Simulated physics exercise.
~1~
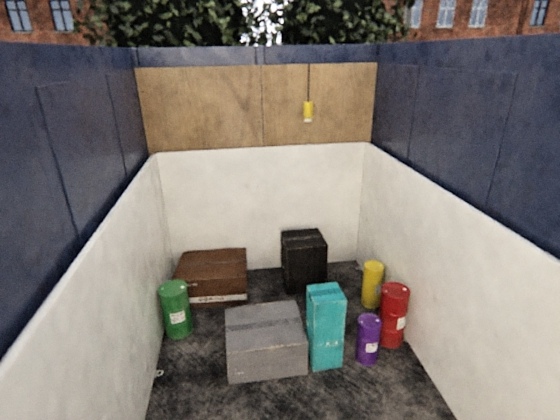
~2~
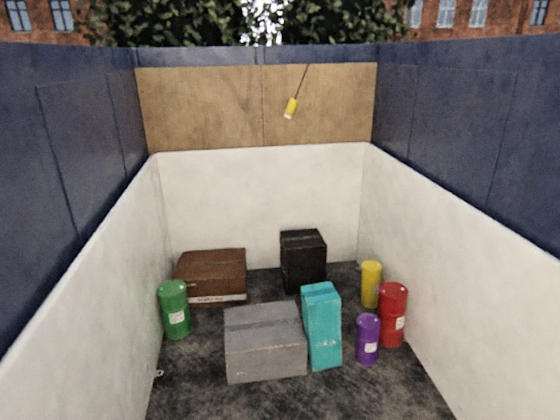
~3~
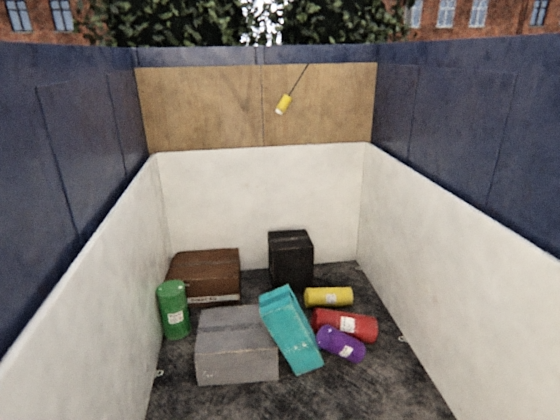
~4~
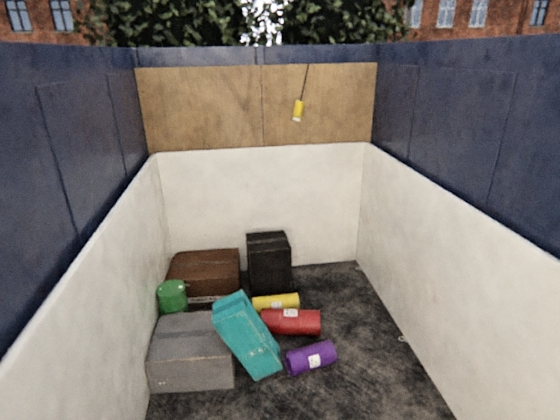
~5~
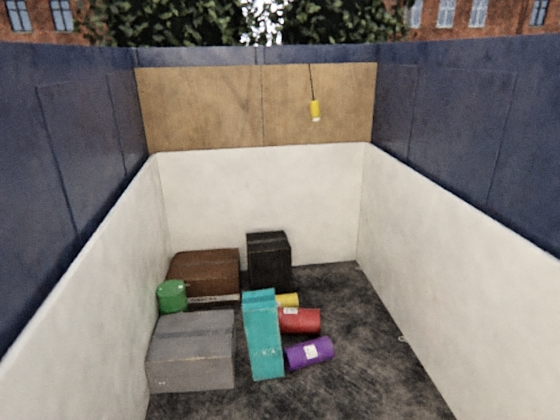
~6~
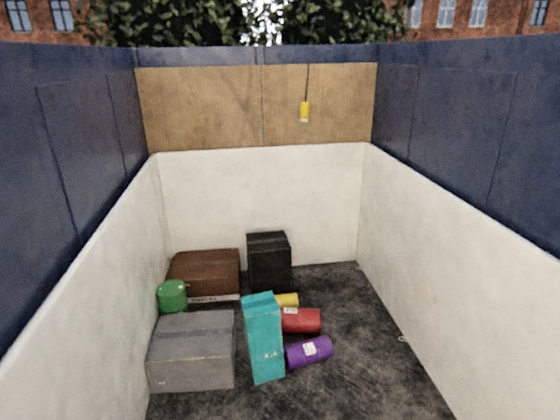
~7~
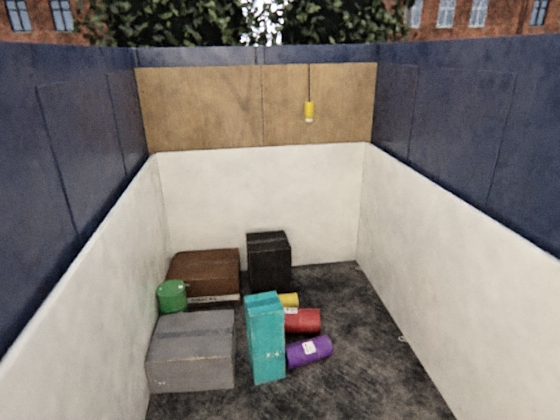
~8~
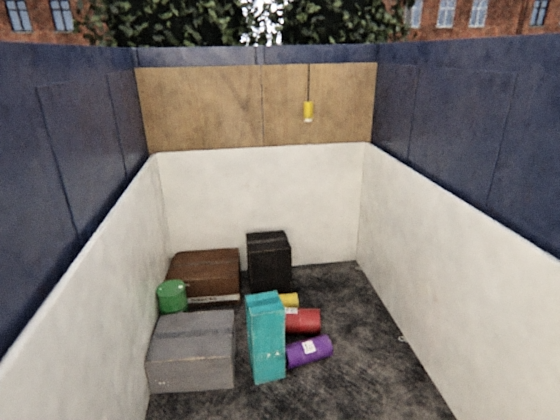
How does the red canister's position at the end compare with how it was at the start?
The red canister was standing upright at the start, but at the end it was lying on its side.
